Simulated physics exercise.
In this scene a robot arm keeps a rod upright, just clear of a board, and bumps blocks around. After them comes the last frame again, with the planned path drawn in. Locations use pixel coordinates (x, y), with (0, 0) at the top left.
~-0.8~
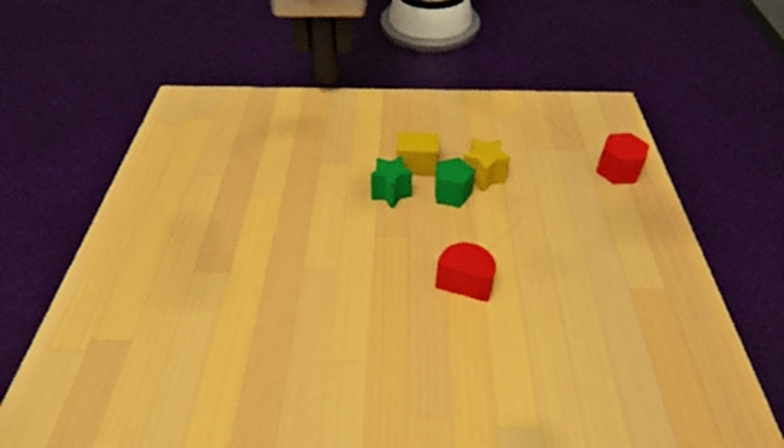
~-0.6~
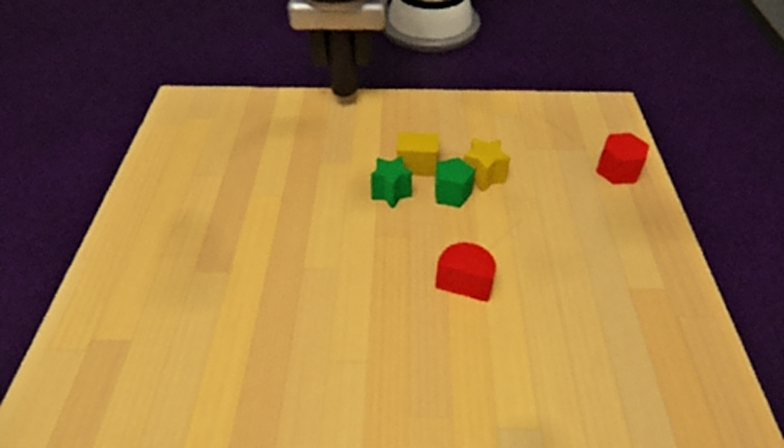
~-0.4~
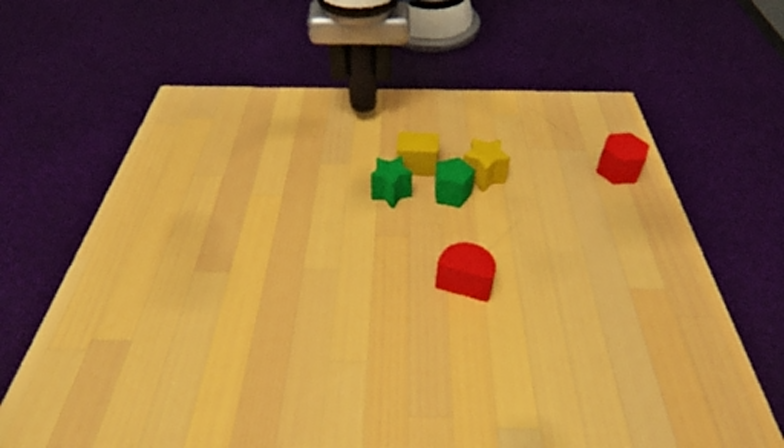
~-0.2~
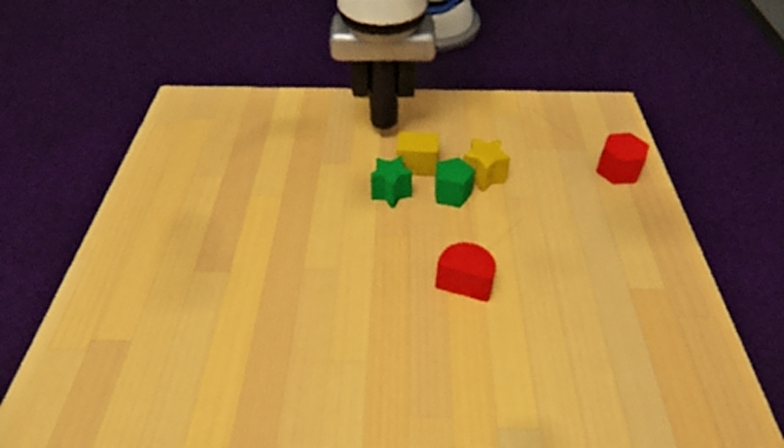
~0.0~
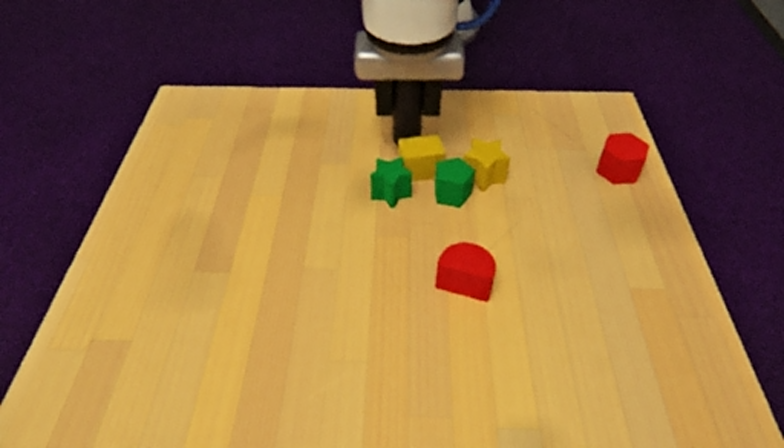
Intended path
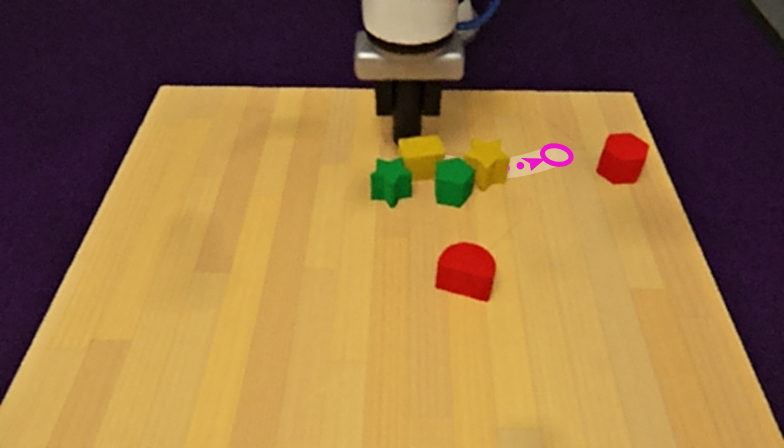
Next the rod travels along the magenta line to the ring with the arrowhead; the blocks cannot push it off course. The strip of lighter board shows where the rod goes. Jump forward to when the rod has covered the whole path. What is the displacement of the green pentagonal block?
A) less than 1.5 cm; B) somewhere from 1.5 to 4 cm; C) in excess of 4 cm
The answer is B.
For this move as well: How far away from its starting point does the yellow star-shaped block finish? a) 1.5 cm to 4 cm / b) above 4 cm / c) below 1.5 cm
I choose b.
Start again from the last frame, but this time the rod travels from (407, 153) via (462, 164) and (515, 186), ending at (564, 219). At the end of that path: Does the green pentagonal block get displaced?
Going by the path, yes.
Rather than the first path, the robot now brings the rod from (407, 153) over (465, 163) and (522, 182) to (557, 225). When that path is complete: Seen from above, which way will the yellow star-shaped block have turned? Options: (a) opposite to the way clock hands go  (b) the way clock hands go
I'll go with b - the way clock hands go.
Path on the board, from (407, 153) by way of (456, 167) and (510, 168) to (557, 155).
The first path, step by step. One third of the way, rod (458, 155); yellow oblong (447, 161), turned 15° clockwise; green pentagonal block (465, 185), turned 25° clockwise; yellow star-shaped block (492, 153).
Two thirds of the way, rod (513, 155); yellow oblong (447, 161), turned 20° clockwise; green pentagonal block (465, 186), turned 20° clockwise; yellow star-shaped block (536, 160), turned 35° clockwise.
At the end, rod (560, 143); green star-shaped block in place; yellow oblong (447, 161), turned 20° clockwise; green pentagonal block (465, 186), turned 20° clockwise; yellow star-shaped block (543, 160), turned 60° clockwise.
